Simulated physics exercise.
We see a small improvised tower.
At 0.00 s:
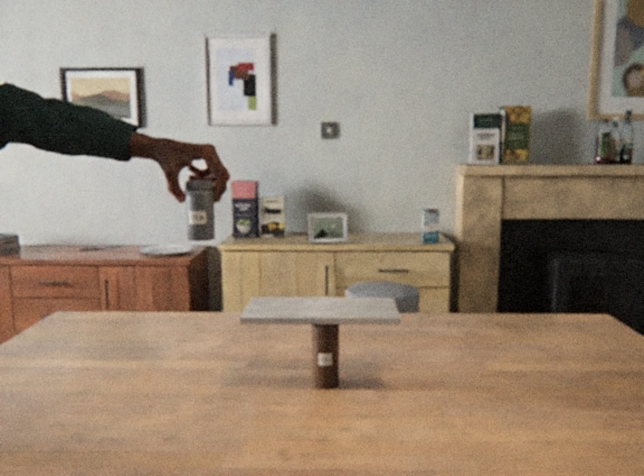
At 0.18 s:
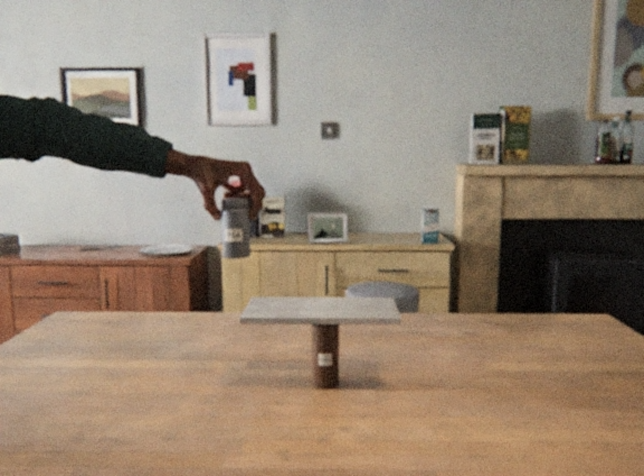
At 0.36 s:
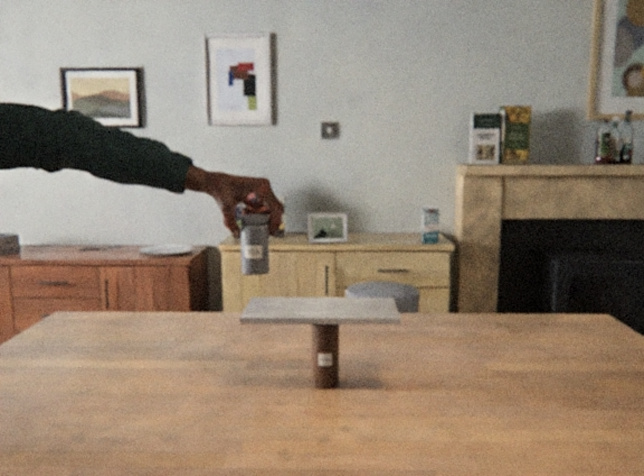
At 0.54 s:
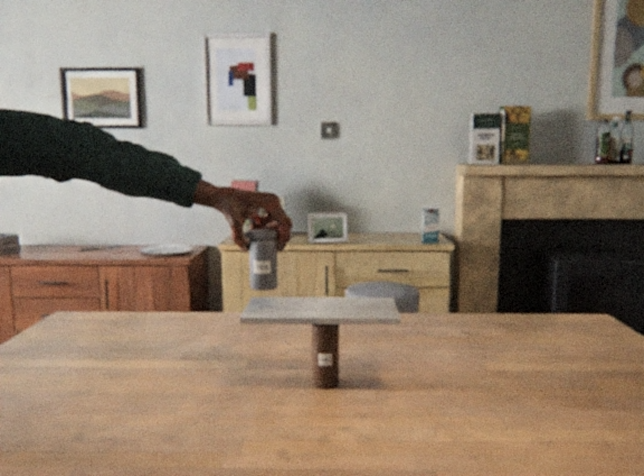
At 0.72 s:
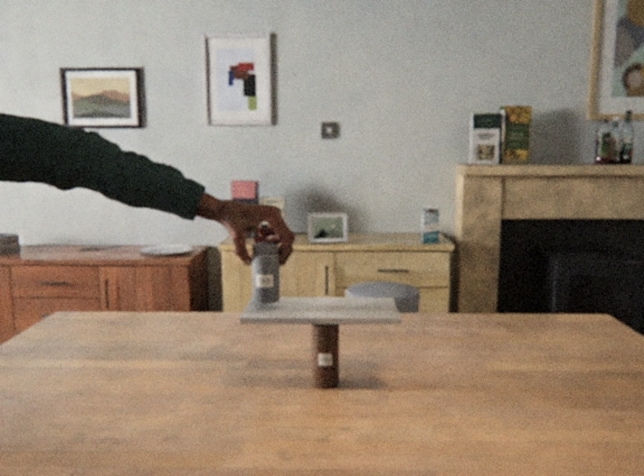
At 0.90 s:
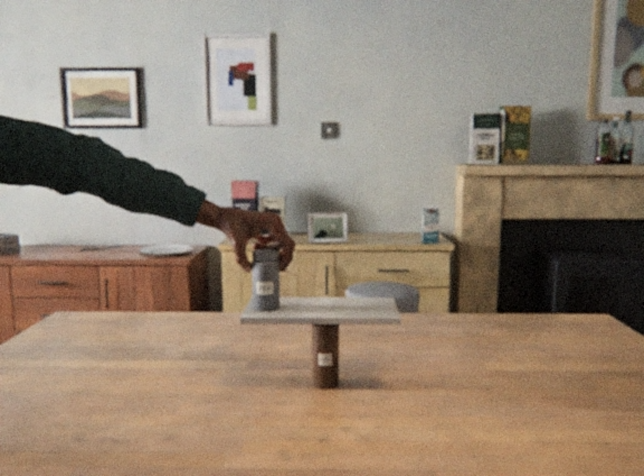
The video shows a hand lowering a grey shaker from the upper left, moving it rightward and down onto the left end of a flat board resting on a brown shaker on a wooden table, fingers still on it.
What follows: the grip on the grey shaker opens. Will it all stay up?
As it turns out, it gives way.
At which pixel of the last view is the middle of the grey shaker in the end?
Near (209, 372).
After 1.30 s, grey shaker now fallen; white board turned 33° from how it was put.
After 1.50 s, white board turned 55° from how it was put.
After 1.70 s, white board now fallen; brown shaker turned 52° from how it was put.
After 1.80 s, brown shaker now fallen.
In the end (2.0 s), fallen, grey shaker, brown shaker and white board. At the end, from the last picture's camera, grey shaker near (209, 372). The stack loses its balance.
